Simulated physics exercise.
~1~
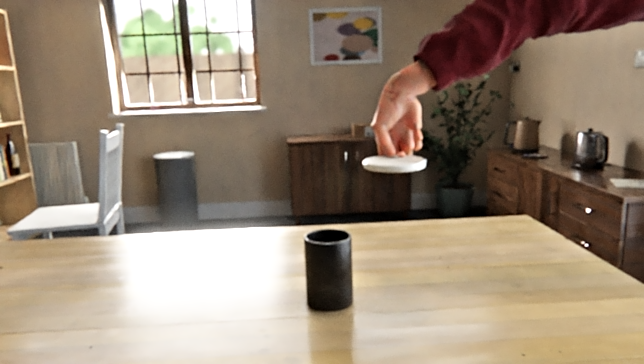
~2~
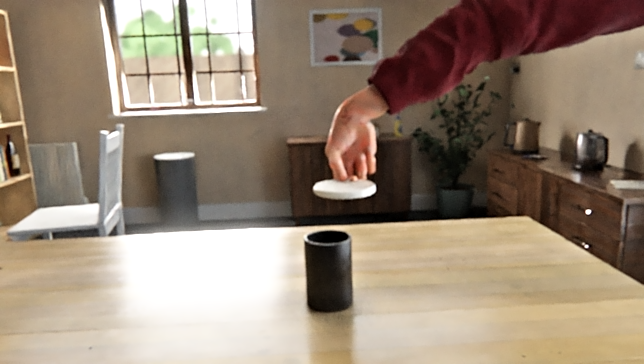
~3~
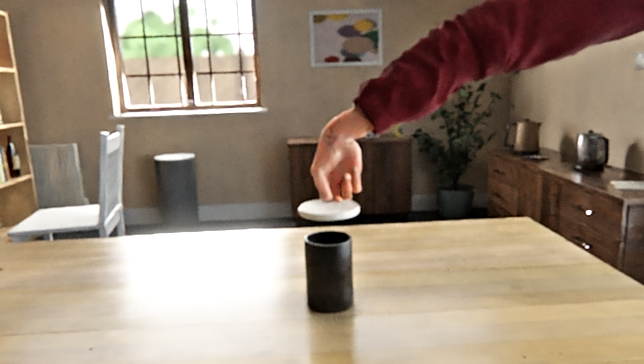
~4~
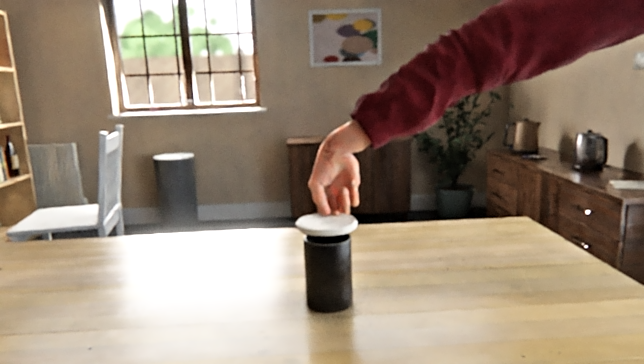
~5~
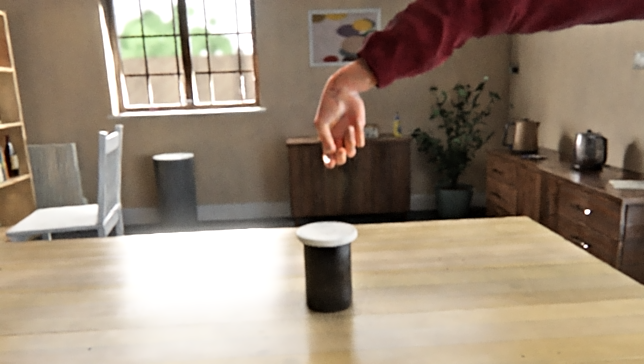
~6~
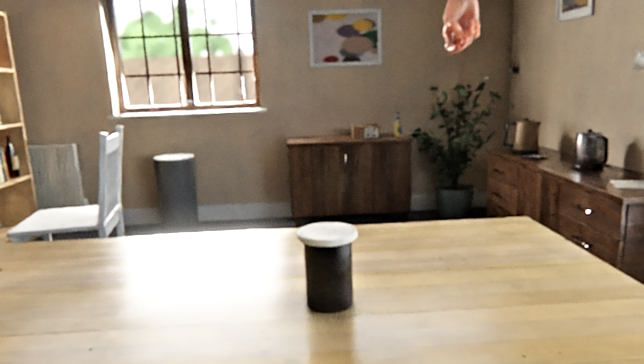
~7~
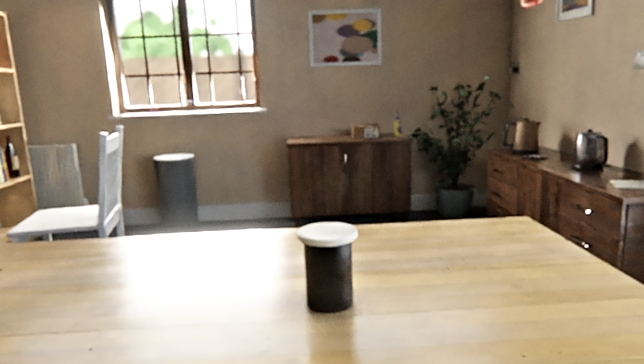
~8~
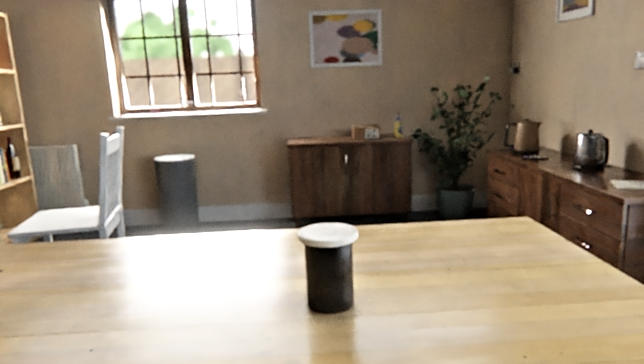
A hand lowers a white coaster onto a dark cup and withdraws, leaving it covered.
